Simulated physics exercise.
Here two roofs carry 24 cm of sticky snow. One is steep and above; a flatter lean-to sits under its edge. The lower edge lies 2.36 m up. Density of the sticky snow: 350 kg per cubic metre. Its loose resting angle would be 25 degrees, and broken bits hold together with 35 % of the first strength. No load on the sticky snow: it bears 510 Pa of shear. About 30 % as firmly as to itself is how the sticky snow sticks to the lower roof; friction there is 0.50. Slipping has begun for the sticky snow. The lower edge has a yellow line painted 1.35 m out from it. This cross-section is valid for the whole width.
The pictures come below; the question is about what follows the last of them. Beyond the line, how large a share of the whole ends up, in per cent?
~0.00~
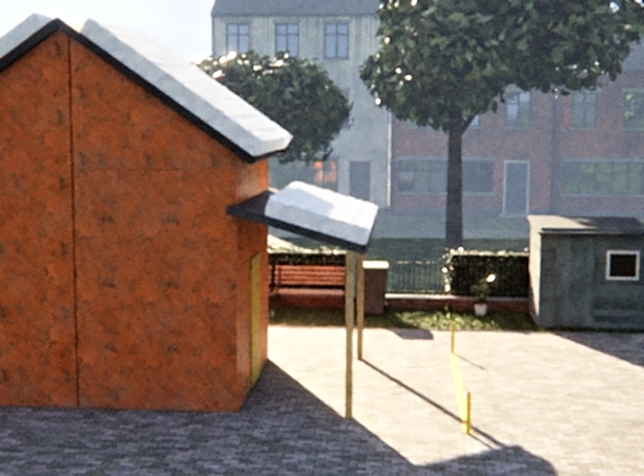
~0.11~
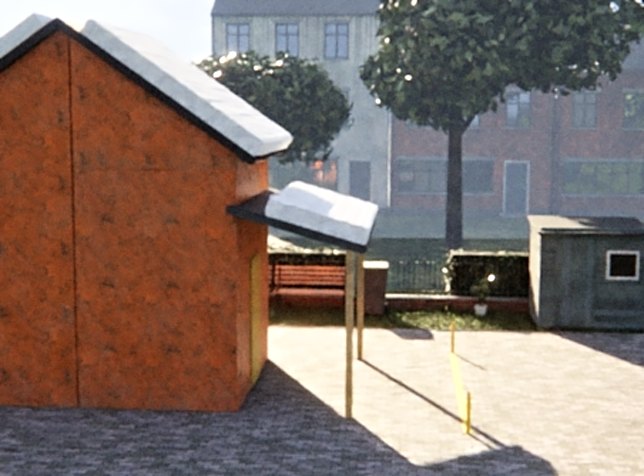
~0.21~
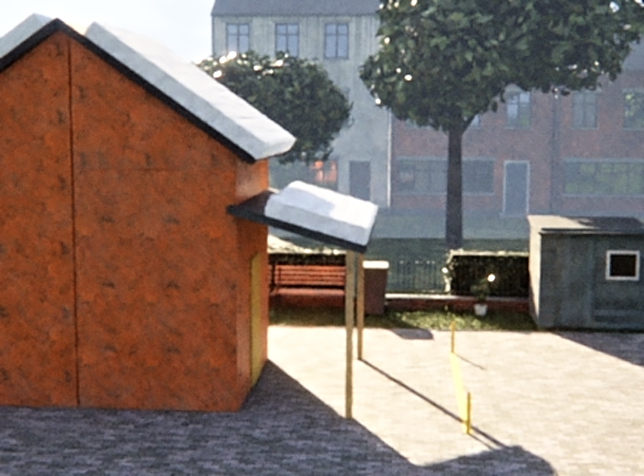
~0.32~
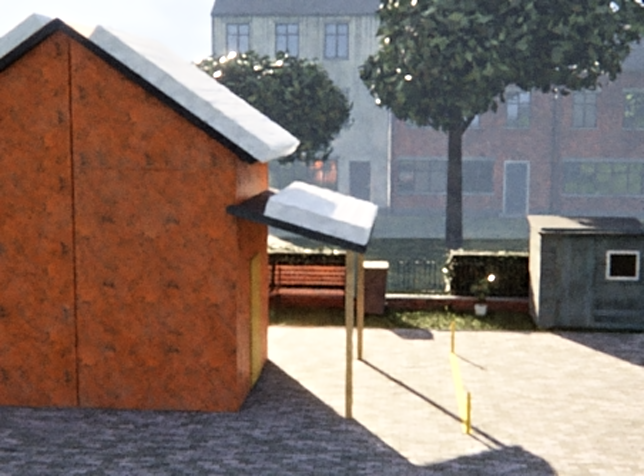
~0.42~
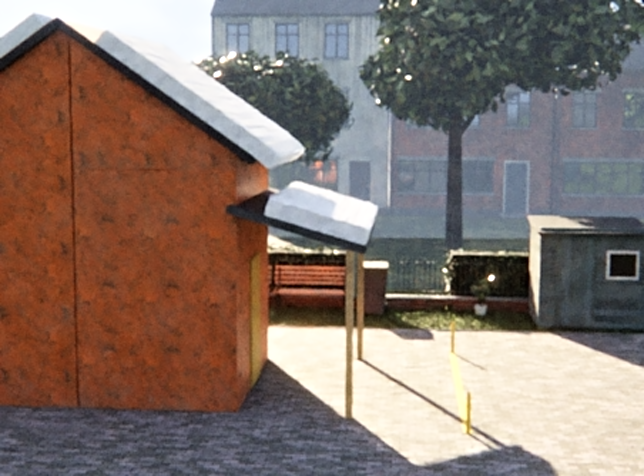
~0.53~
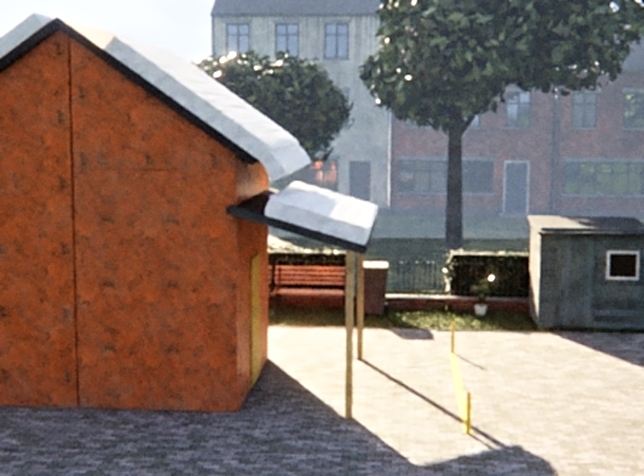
Roughly 31 per cent.
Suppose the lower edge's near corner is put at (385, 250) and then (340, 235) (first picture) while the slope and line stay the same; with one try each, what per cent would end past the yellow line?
The first try gives 25 percent and the second gives 40 percent.
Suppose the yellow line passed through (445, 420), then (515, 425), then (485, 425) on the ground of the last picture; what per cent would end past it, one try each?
In order, some 40, 16 and 25 percent would end past it.
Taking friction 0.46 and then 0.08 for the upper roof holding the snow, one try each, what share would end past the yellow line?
Respectively near 12 % and near 45 %.
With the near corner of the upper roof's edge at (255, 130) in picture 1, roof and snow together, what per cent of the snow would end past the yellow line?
It would then be around 50 percent.
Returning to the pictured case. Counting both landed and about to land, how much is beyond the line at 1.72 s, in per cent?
I'd put it at close to 0 in a hundred.
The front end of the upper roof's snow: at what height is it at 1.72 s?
Some 1.6 m.
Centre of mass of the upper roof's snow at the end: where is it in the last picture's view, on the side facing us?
The middle sits at about (445, 360).
After 1.07 s, none is below the lower edge and 0 % is past the line.
After 1.72 s, 14 % is below the lower edge and 0 % is past the line.
After 2.36 s, 61 % is below the lower edge and 24 % is past the line.
After 3.00 s, 63 % is below the lower edge and 31 % is past the line.
After 3.60 s, at the end, 63 % is below the lower edge and 31 % is past the line.
